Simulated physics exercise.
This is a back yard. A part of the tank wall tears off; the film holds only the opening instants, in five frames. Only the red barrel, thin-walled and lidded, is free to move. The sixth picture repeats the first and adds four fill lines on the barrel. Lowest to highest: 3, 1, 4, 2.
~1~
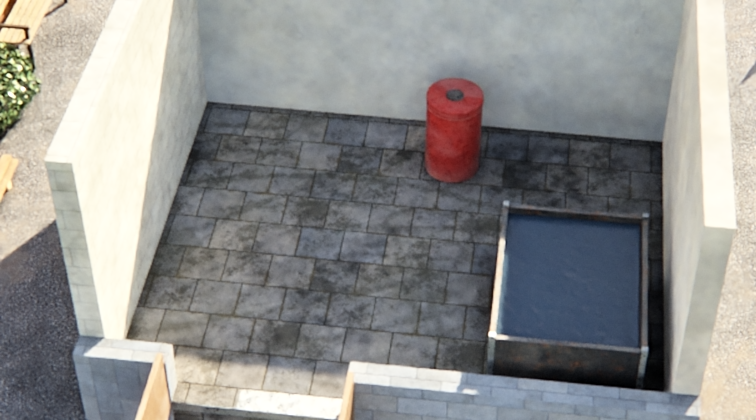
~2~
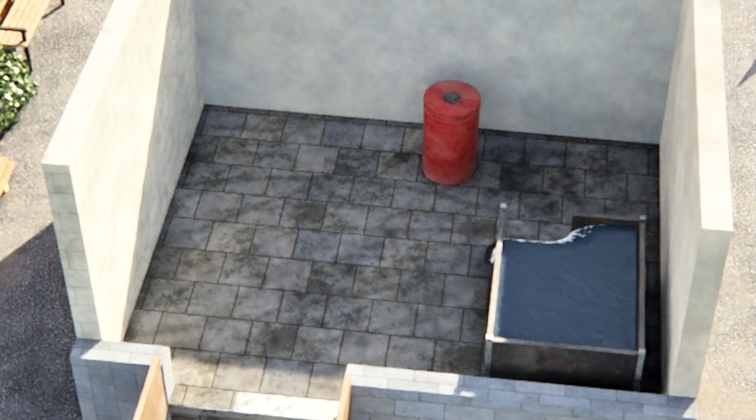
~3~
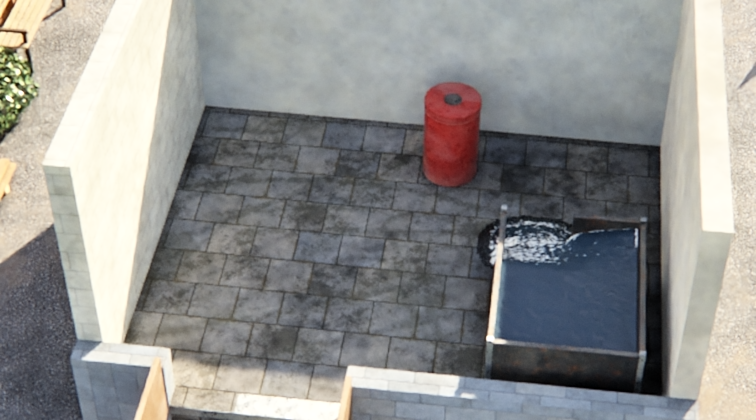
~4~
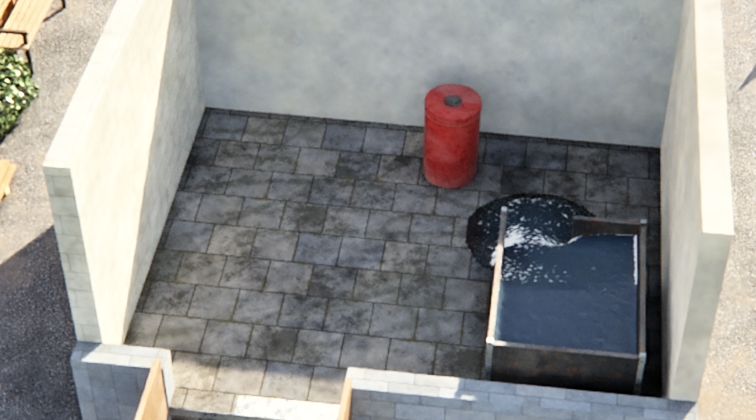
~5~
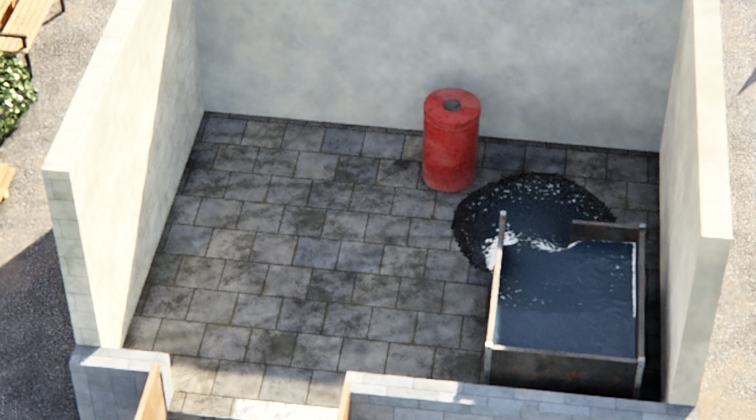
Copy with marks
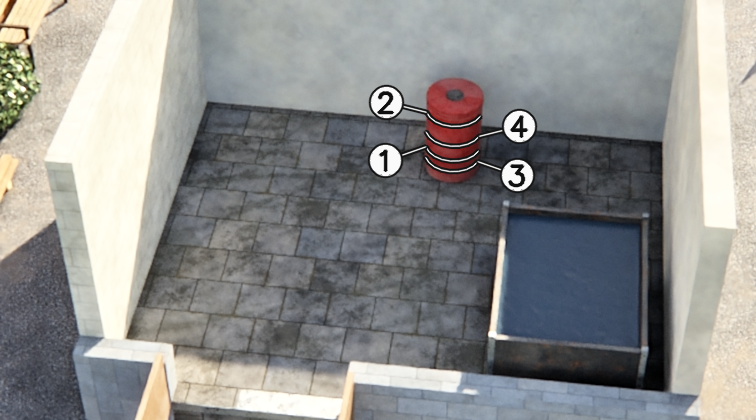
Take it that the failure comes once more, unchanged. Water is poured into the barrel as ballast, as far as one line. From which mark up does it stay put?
Level 1 just does it.
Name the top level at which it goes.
The answer is 3.
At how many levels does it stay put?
Three of them.
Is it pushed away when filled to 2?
No, not at all.
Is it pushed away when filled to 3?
Yes.
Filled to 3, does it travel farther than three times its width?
No, it does not.
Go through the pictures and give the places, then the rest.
In the first picture, lid of the red barrel at (454, 96); tank full, its middle at (571, 280); open gate at (261, 357).
In the second picture, water covers 2 % of the ground, mostly out of sight from here.
In the third picture, water covers 4 % of the ground, mostly out of sight from here.
In the fourth picture, water covers 6 % of the ground, mostly out of sight from here.
In the fifth picture, lid of the red barrel at (451, 106); 10 % of the ground wet, in view closest to the barrel at (465, 212).
On the marked copy, 1 at (450, 161); 2 at (451, 126); 3 at (449, 171); 4 at (450, 146); from the bottom up 3, 1, 4, 2.
If 1 is chosen, it does not move.
If 2 is chosen, it does not move.
If 3 is chosen, it is pushed about twice its own width away.
If 4 is chosen, it does not move.
